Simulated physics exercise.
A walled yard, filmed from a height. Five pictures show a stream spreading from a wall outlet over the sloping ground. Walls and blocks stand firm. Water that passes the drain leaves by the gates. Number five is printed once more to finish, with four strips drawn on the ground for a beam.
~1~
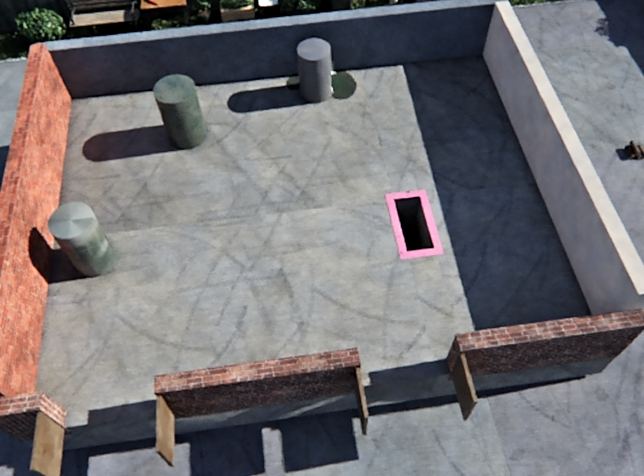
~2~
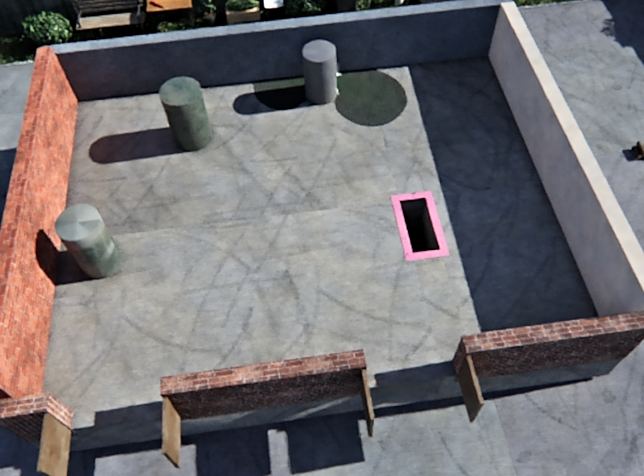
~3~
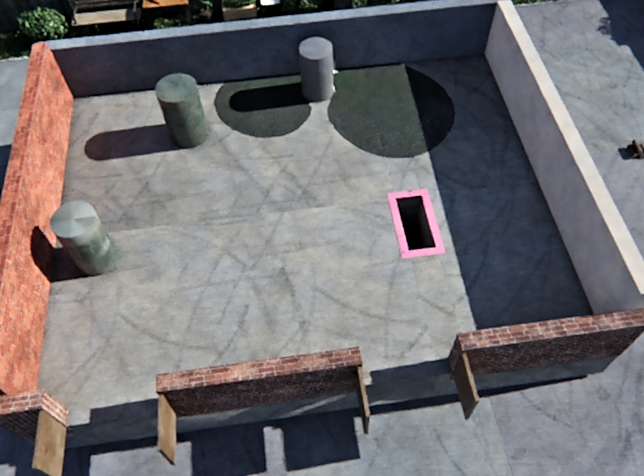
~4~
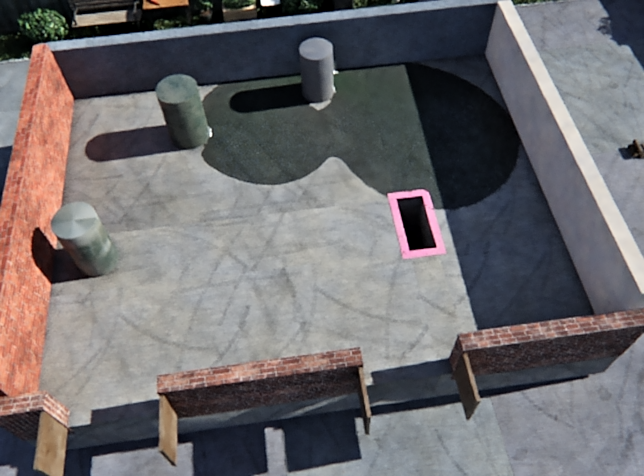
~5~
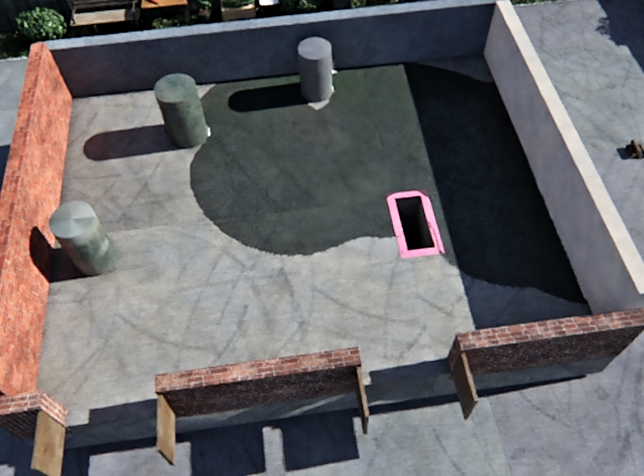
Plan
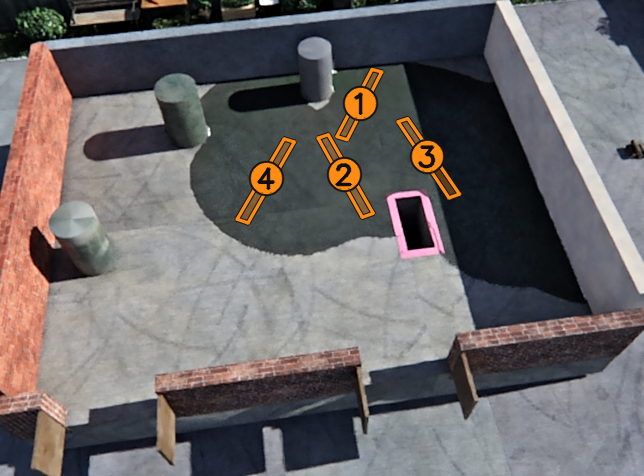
In a walled yard seen from above, a small dark wet patch shows beside the grey cylinder near the back wall. It grows into two rounded patches that merge around the cylinder, then spreads forward and right across the ground until it surrounds much of the pink-rimmed opening, which takes in water.
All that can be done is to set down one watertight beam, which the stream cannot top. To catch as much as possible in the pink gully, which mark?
The best position is 3.
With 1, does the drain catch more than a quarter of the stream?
No, it does not.
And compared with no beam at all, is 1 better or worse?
It is worse.
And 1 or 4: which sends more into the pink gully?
4.
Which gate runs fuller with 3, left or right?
The right one.
On the marked copy, 1 from (341, 138) to (376, 70); 2 from (323, 136) to (367, 215); 3 from (402, 120) to (454, 196); 4 from (242, 221) to (289, 140).
Choosing 1, about 13 % of the stream goes into the pink gully, about 76 % out by the gates.
Choosing 2, about 18 % of the stream goes into the pink gully, about 77 % out by the gates.
Choosing 3, about 26 % of the stream goes into the pink gully, about 69 % out by the gates.
Choosing 4, about 17 % of the stream goes into the pink gully, about 78 % out by the gates.
